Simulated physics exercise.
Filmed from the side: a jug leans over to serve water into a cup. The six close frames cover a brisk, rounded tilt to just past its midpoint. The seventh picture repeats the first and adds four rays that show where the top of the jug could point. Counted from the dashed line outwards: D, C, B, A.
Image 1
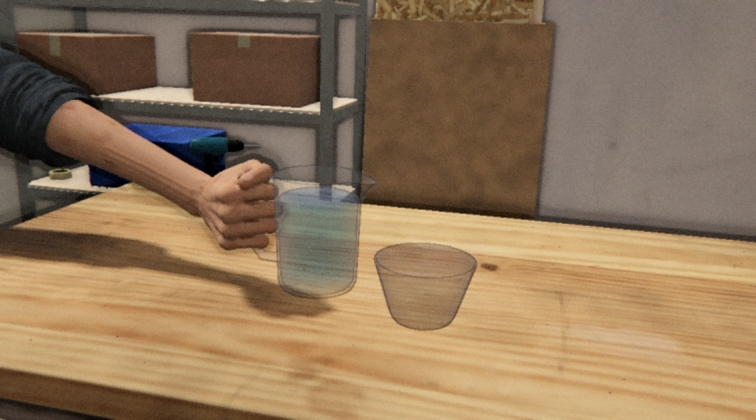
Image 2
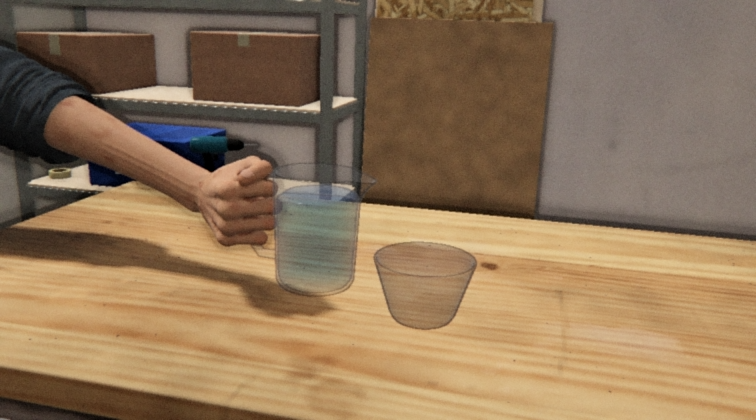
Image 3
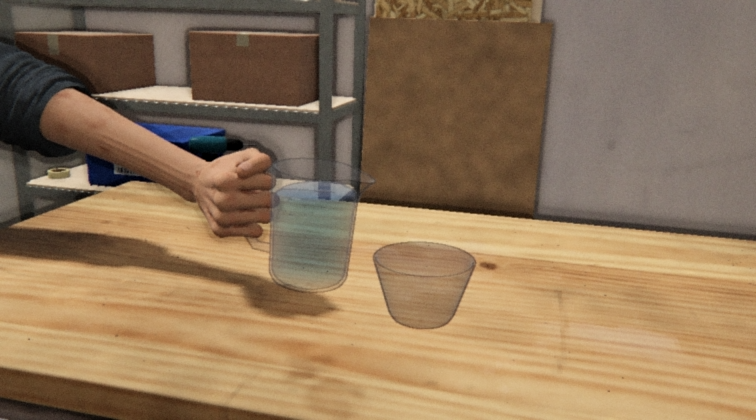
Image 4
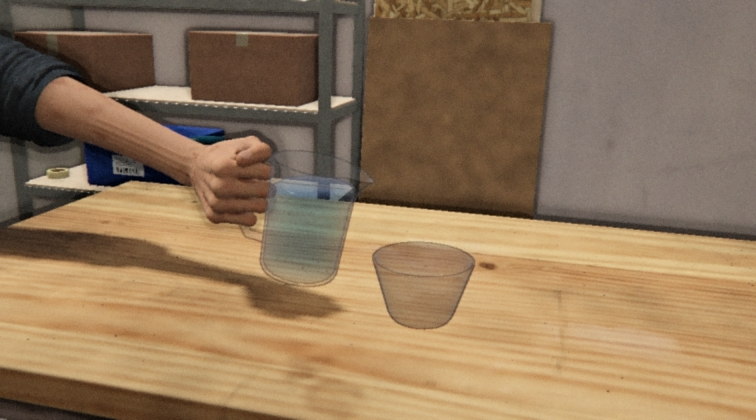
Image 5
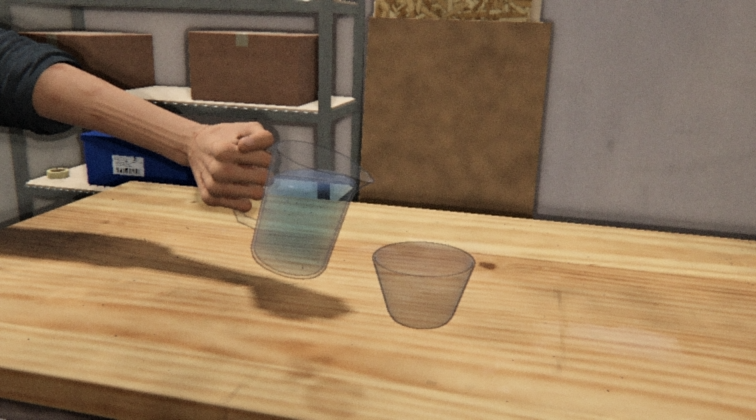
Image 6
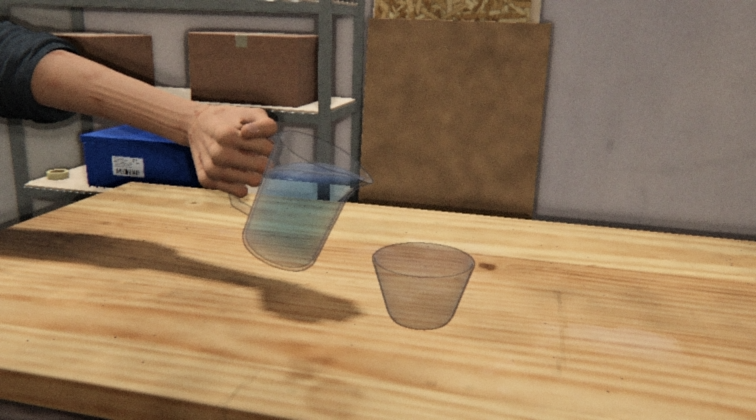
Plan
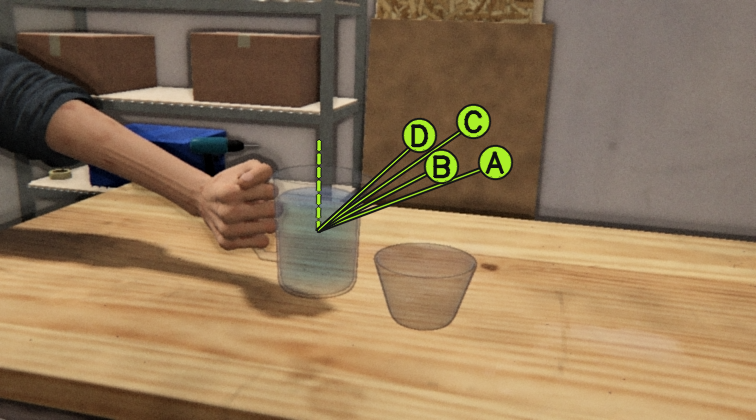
Hand gripping a clear jug of bluish water, slowly tilting it rightward beside an empty cup on a wooden table.
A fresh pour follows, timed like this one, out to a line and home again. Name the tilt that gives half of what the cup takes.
B works best here.
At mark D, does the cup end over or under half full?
Under half.
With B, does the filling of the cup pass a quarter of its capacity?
Yes, it does.
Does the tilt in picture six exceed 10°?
Yes.
On the marked copy, A at (480, 169); B at (426, 173); C at (459, 132); D at (408, 149).
Choosing A, the cup ends with about 63 % of what it can hold; 5 % of the water is spilt.
Choosing B, the cup ends with about 47 % of what it can hold; 3 % of the water is spilt.
Choosing C, the cup ends with about 35 % of what it can hold.
Choosing D, the cup ends with about 24 % of what it can hold.
